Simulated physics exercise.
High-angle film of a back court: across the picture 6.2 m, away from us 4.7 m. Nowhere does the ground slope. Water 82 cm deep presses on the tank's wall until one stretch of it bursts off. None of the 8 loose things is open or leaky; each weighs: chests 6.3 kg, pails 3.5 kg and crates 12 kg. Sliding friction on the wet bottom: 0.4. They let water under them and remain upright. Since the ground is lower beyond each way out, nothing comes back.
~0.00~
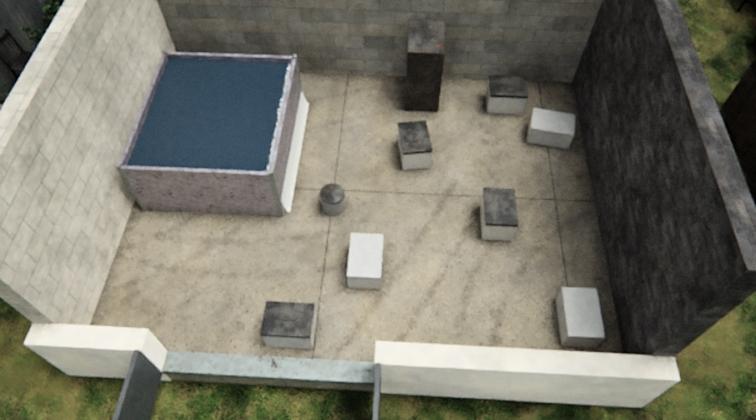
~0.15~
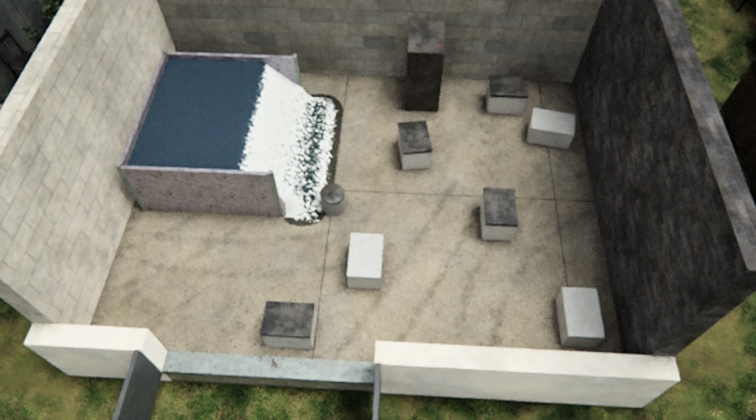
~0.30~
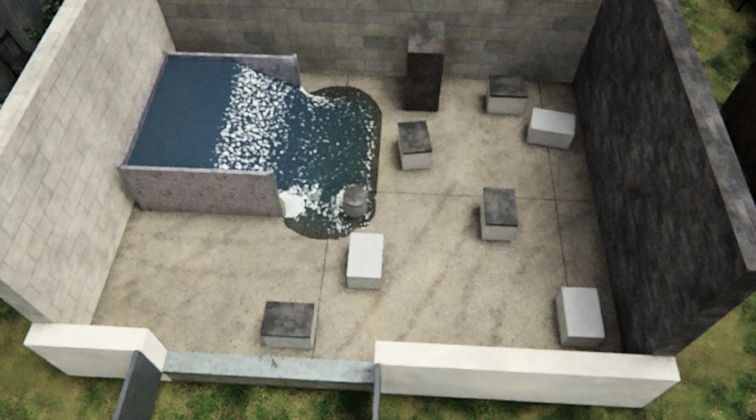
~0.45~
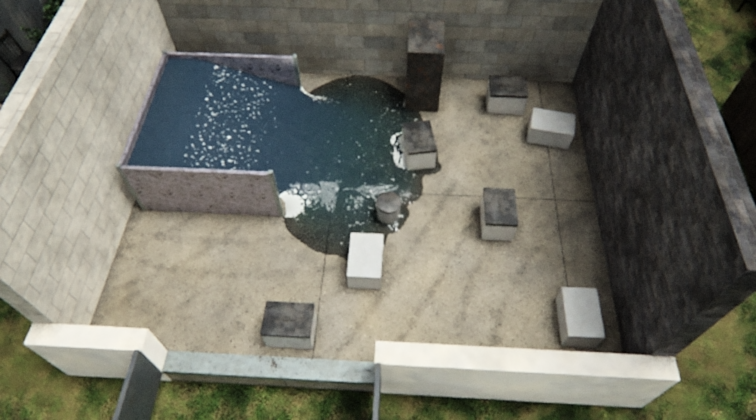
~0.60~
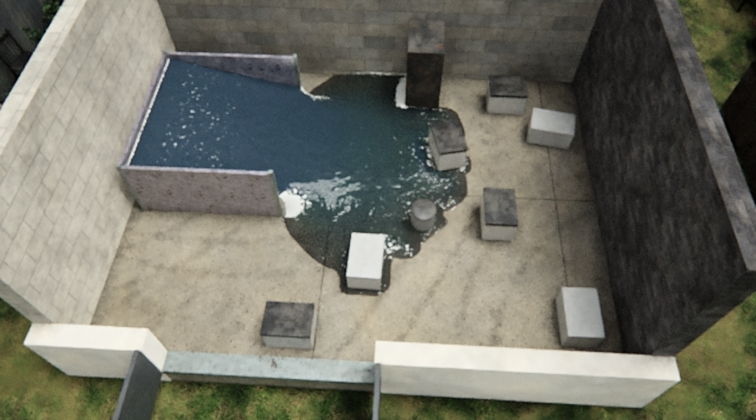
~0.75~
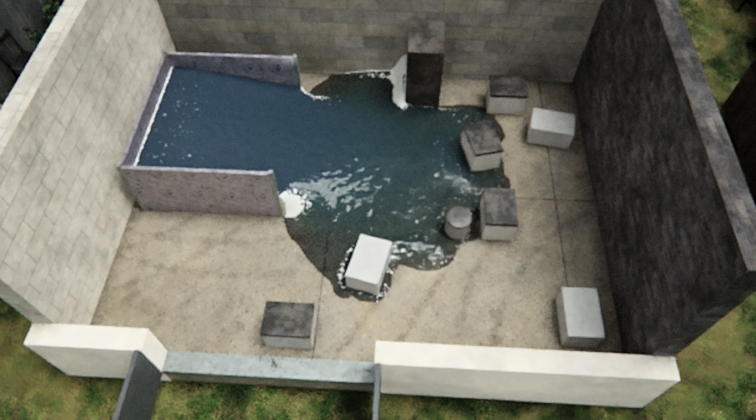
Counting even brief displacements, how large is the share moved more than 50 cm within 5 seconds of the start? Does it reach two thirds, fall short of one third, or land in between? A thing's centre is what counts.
It reaches two thirds.
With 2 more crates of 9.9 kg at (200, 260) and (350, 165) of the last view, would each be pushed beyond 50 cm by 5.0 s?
Listed in order, the answers are inside half a metre followed by beyond half a metre.
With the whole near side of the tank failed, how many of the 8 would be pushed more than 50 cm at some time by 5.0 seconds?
The count would be 3.
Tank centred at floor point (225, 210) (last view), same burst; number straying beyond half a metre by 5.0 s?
8.
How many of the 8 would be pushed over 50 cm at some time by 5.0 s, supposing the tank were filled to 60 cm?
Then the count would be 7.
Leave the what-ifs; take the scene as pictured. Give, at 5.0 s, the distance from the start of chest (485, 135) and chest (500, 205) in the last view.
First: 200 cm. Second: 100 cm.
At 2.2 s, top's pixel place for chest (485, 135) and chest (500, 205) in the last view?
Estimated pixels: (584, 132) and (608, 233).
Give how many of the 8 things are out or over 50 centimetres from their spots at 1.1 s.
I count 2 of them.
After 1.1 s 2 of 8 are over 50 cm from their spots; 0 afloat.
After 2.2 s 5 of 8 are over 50 cm from their spots; 6 afloat.
After 3.5 s 7 of 8 are over 50 cm from their spots; 7 afloat.
After 5.0 s 8 of 8 are over 50 cm from their spots, and 8 have been at some point; 7 afloat.
